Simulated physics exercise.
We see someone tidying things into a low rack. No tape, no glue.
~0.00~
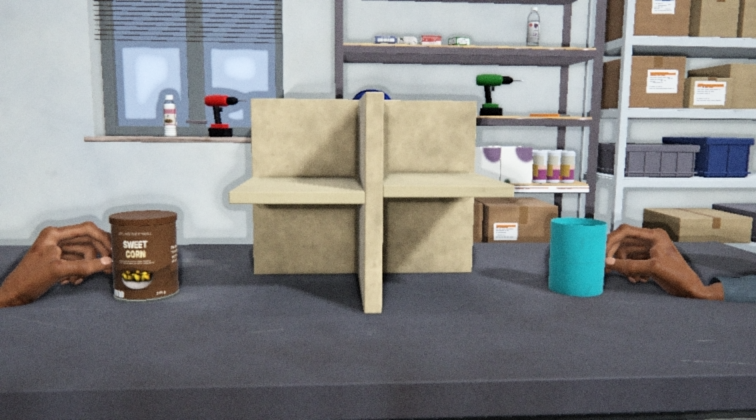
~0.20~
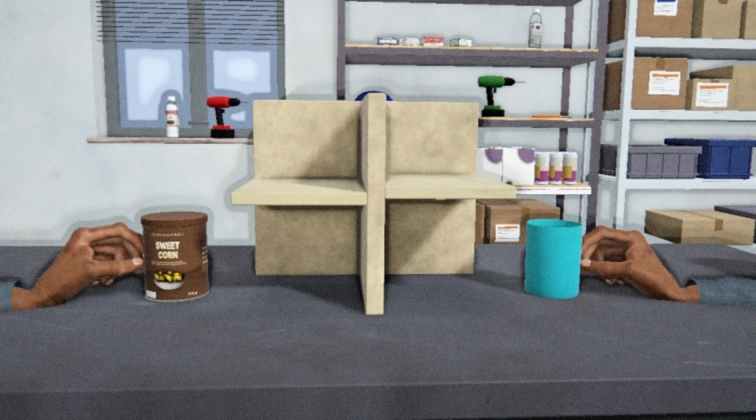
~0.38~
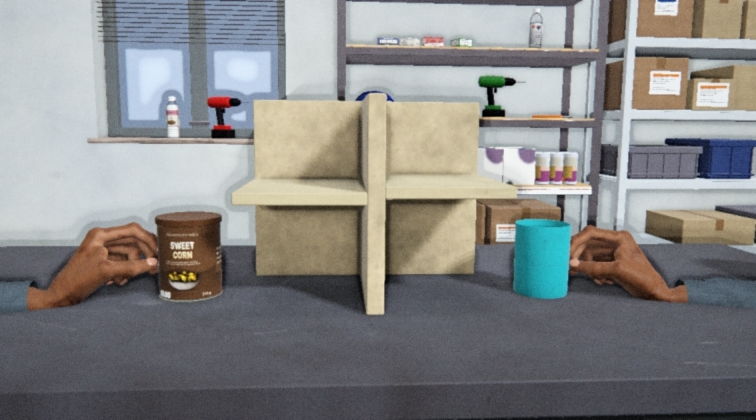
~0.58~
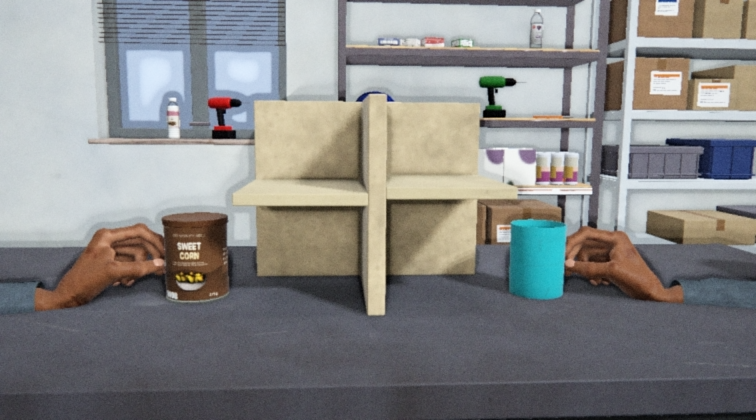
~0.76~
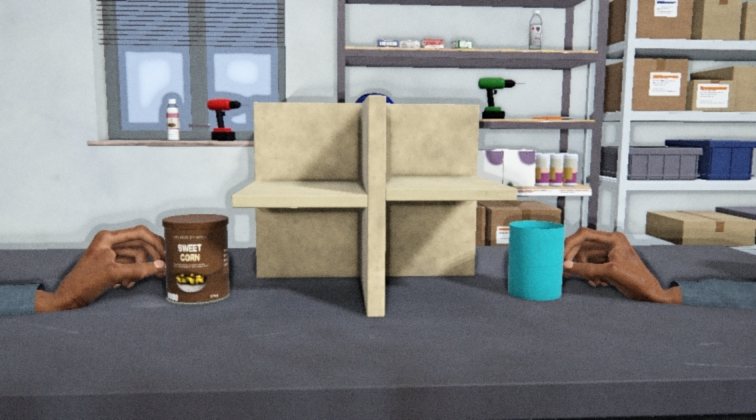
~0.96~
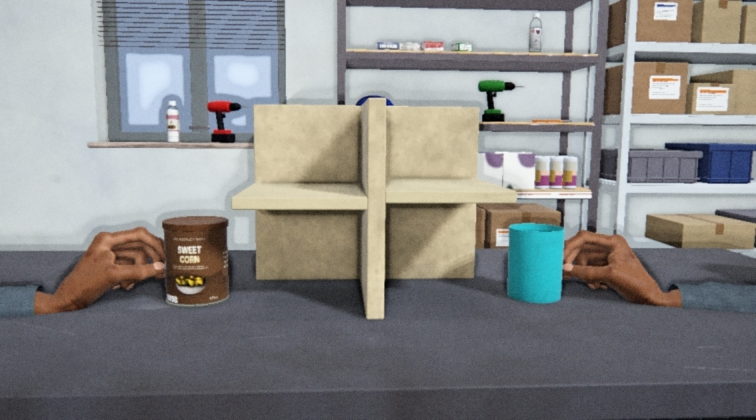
Two hands sliding a brown sweet corn tin and a turquoise beaker slightly inward on a dark tabletop beside a low rack.
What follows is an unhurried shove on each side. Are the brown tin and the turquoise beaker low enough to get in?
In the end the brown tin clears the shelf; the turquoise beaker clears the shelf.
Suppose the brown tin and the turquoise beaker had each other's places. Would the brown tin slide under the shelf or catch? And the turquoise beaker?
The brown tin gets in, the turquoise beaker slides in.
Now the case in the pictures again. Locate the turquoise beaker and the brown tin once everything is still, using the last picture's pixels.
First (465, 263), then (278, 260).
By 1.32 s, brown tin sliding up to the opening near (221, 260); turquoise beaker sliding up to the opening near (507, 263).
By 1.56 s, brown tin part of the way in near (251, 260); turquoise beaker part of the way in near (475, 262).
When it is over (2.8 s), the brown tin goes under, near (278, 260); the turquoise beaker goes under, near (465, 263).
